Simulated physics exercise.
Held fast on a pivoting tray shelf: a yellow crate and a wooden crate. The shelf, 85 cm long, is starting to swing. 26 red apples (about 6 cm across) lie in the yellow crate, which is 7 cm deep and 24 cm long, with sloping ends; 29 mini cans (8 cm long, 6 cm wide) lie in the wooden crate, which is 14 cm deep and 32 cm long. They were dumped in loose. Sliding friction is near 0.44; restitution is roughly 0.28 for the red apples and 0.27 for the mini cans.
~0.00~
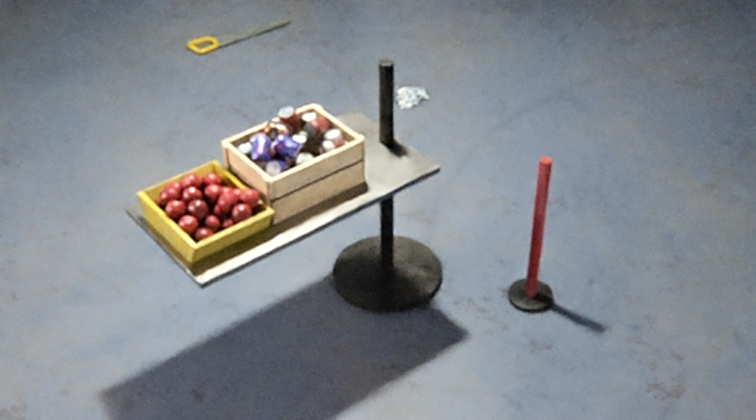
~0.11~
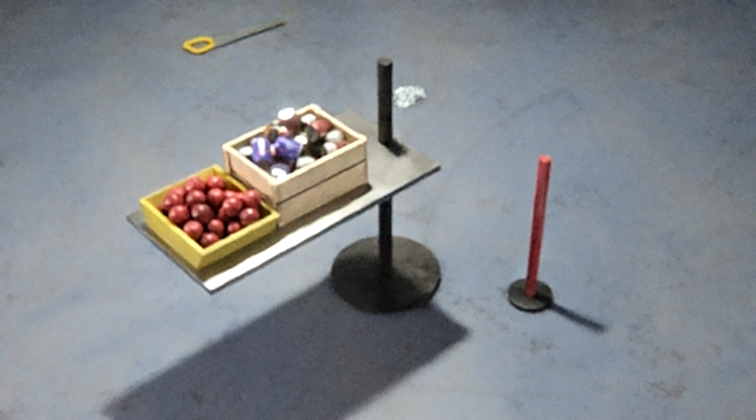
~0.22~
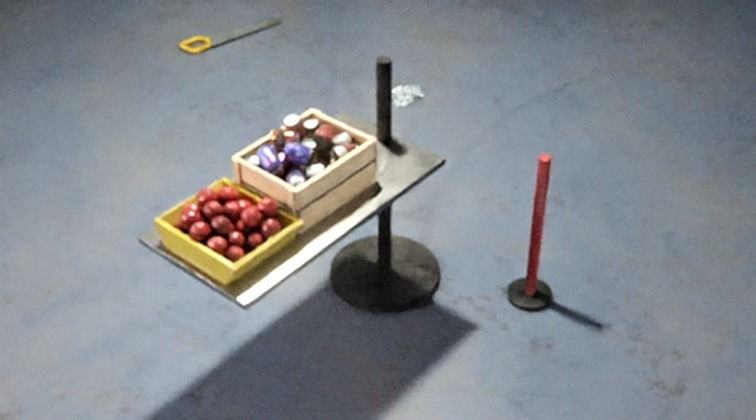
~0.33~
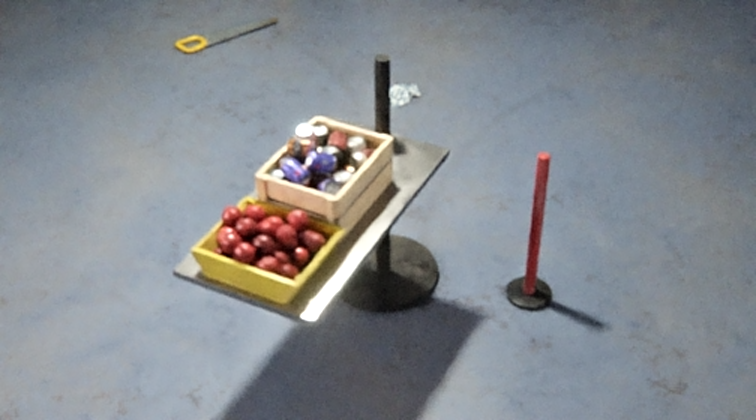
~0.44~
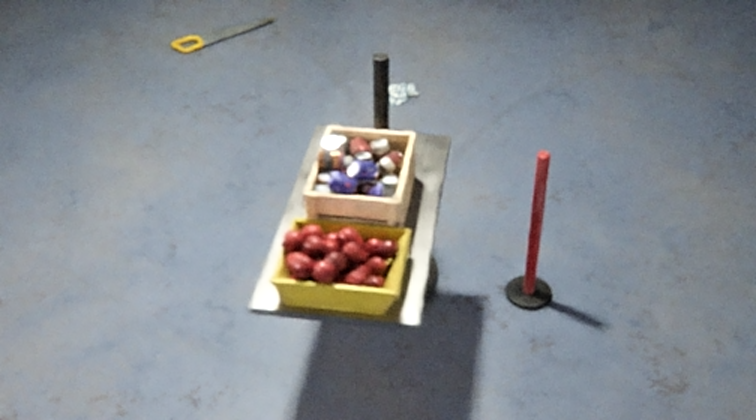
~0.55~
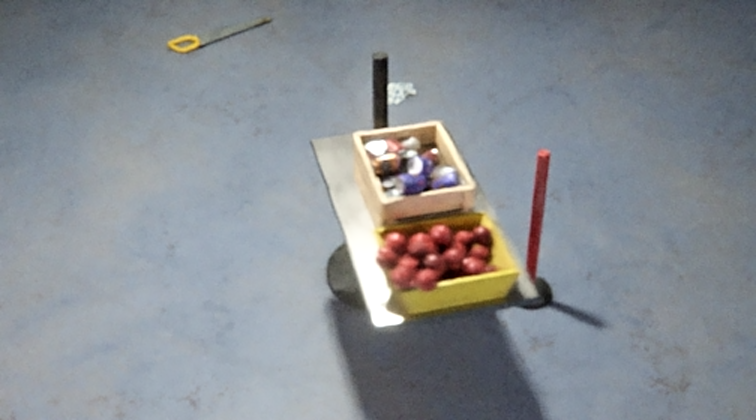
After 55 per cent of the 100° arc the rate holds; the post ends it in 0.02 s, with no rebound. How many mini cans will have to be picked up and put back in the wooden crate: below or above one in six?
The wooden crate loses less than a sixth of its mini cans.
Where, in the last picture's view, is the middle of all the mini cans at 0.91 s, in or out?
Near (479, 153).
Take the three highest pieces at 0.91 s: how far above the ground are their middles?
About 84 cm.
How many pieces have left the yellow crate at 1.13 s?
About: Yellow crate 12.
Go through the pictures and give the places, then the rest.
In the first frame (we follow the rim corner now nearest the camera; the camera moves round a little), wooden crate at (273, 179); yellow crate at (194, 245); swung 0°; nothing out yet.
Wooden crate at (278, 182); yellow crate at (201, 251); swung 3°, in the second frame.
Wooden crate at (299, 189); yellow crate at (232, 266); swung 10°, in the third frame.
Wooden crate at (337, 197); yellow crate at (293, 284); swung 23°, in the fourth frame.
Wooden crate at (398, 199); yellow crate at (393, 292); swung 41°, in the fifth frame.
Wooden crate at (472, 185); yellow crate at (516, 271); swung 64°; 1 out, the lowest apple at (427, 281), in the sixth frame.
After 0.71 s, end of the swing.
After 0.79 s, 7 of 26 out of the yellow crate and 0 of 29 out of the wooden crate.
After 0.91 s, 10 of 26 out of the yellow crate and 1 of 29 out of the wooden crate.
After 1.13 s, 11 of 26 out of the yellow crate and 2 of 29 out of the wooden crate.
Final count (at 1.56 s), 11 of 26 out of the yellow crate and 2 of 29 out of the wooden crate. Asked share, 2 of 29, 7 per cent.
